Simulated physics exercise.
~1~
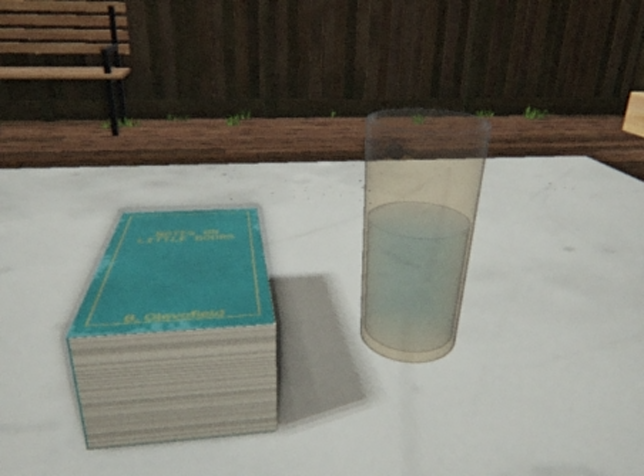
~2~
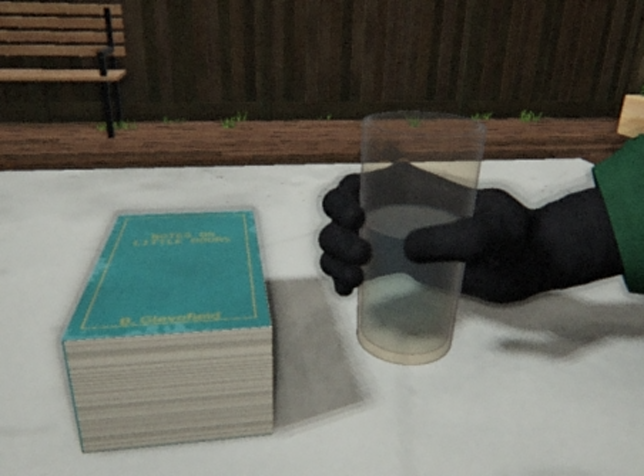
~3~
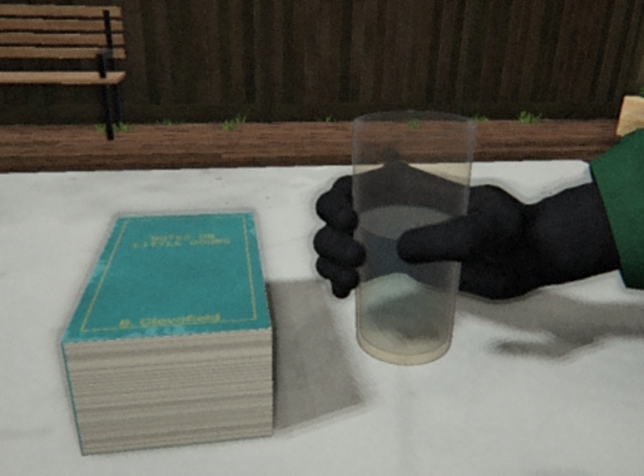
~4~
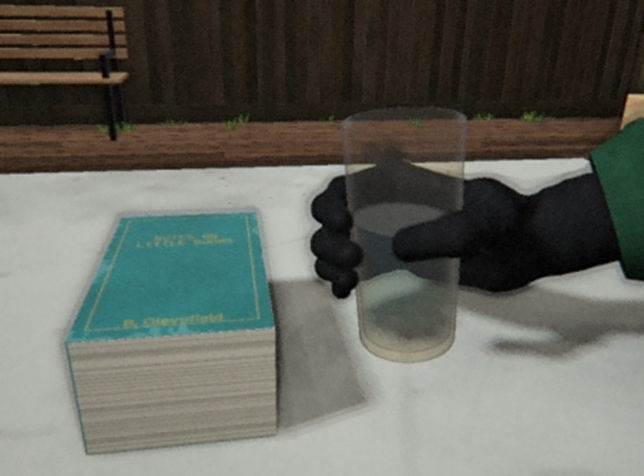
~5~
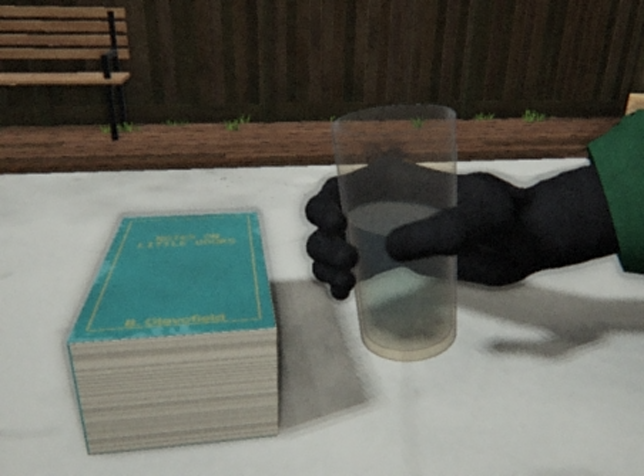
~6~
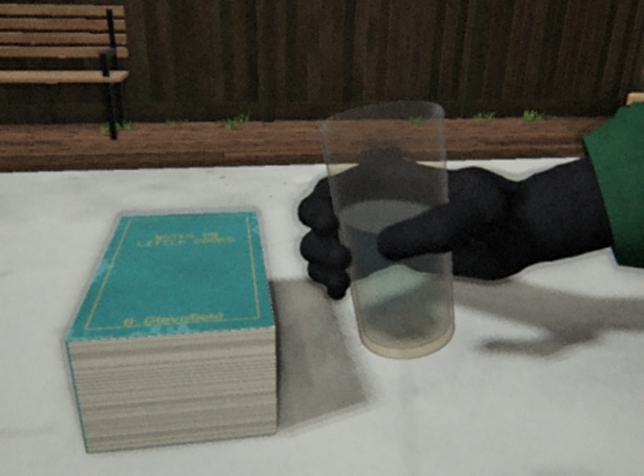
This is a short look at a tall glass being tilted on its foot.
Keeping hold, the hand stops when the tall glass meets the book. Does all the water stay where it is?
I'd say it will retain everything at that tilt.
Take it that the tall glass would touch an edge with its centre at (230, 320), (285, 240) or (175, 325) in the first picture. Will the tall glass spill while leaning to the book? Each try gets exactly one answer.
Taking each in turn: Some escapes, nothing escapes, some escapes.
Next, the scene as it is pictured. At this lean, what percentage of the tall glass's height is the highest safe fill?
Roughly 80 percent of its height.
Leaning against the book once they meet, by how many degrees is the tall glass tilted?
I'd put it at roughly 40 degrees from the vertical.
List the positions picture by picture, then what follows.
In the first frame, it stands upright; tall glass (417, 232) about half full.
In the second frame, a hand takes hold; tall glass about half full, surface at (414, 223); book (184, 309).
In the third frame, the top moves towards the book; tall glass (408, 234) about half full.
In the fourth frame, on the way over; tall glass about half full, surface at (405, 221); book (187, 311).
In the fifth frame, it is leaning; tall glass (401, 229) about half full.
In the sixth frame, tipping on its foot; tall glass about half full, surface at (393, 217); book (188, 310).
Soon after, the tall glass leans by about 25°; nothing has left it.
Later, the tall glass leans by about 35°; nothing has left it.
In the end, the tall glass leans by about 40°, against the book; nothing has left it.
